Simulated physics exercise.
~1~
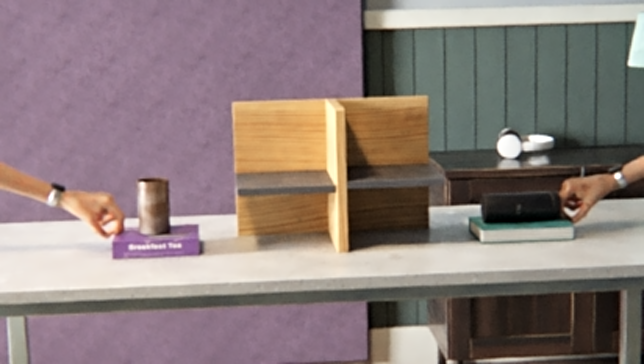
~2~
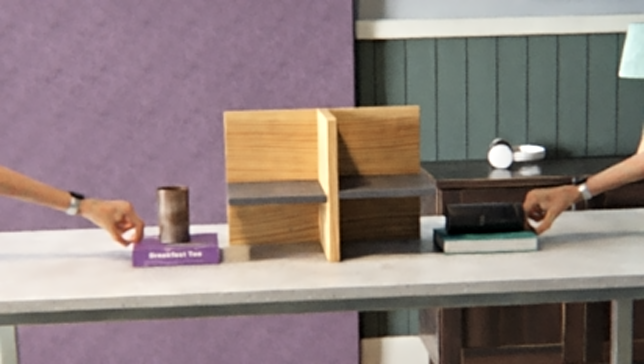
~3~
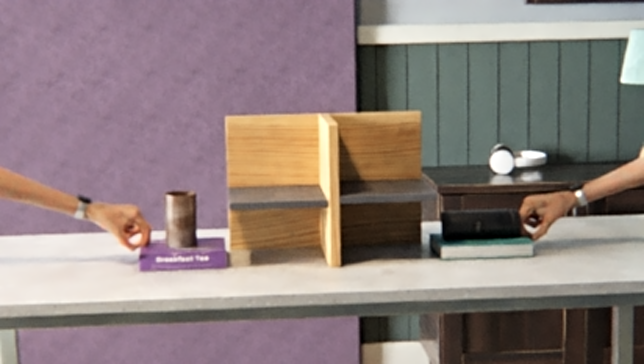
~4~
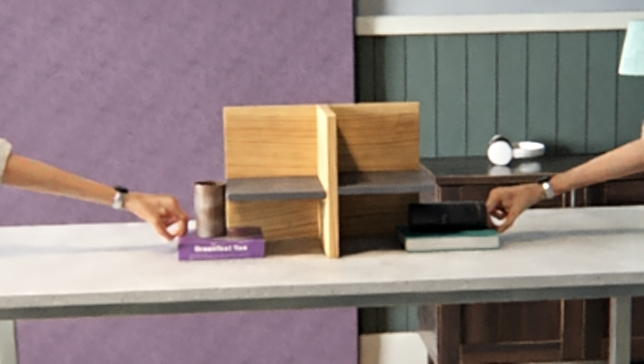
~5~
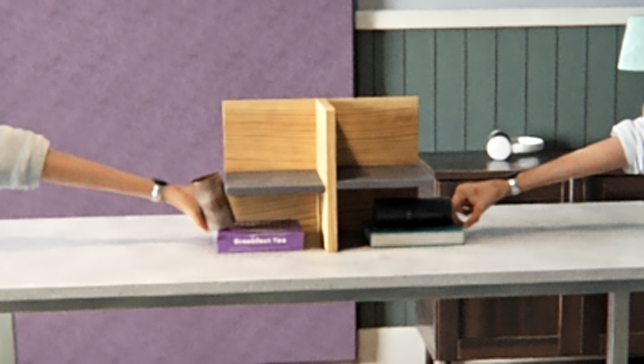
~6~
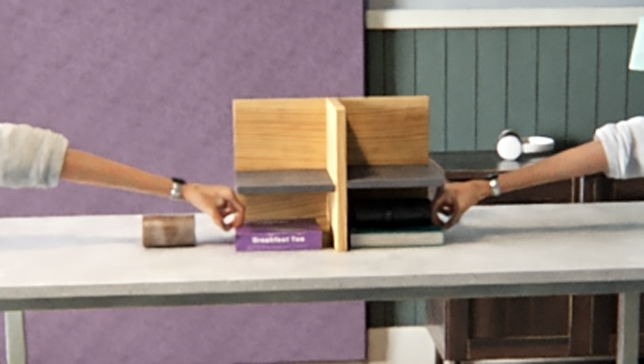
To begin with, two hands rest at opposite ends of a table, with a wooden rack and its grey shelves between them. On the left, a brown beaker stands on a purple packet, while on the right a black jar lies on a turquoise book. The hands slide both loads steadily inward. The upright beaker meets the left shelf's edge and tips back towards the hand, as the low black jar slips under the right shelf. Finally, the packet sits beneath the shelf, the beaker lies on its side on the table behind it, and the jar remains on its book.
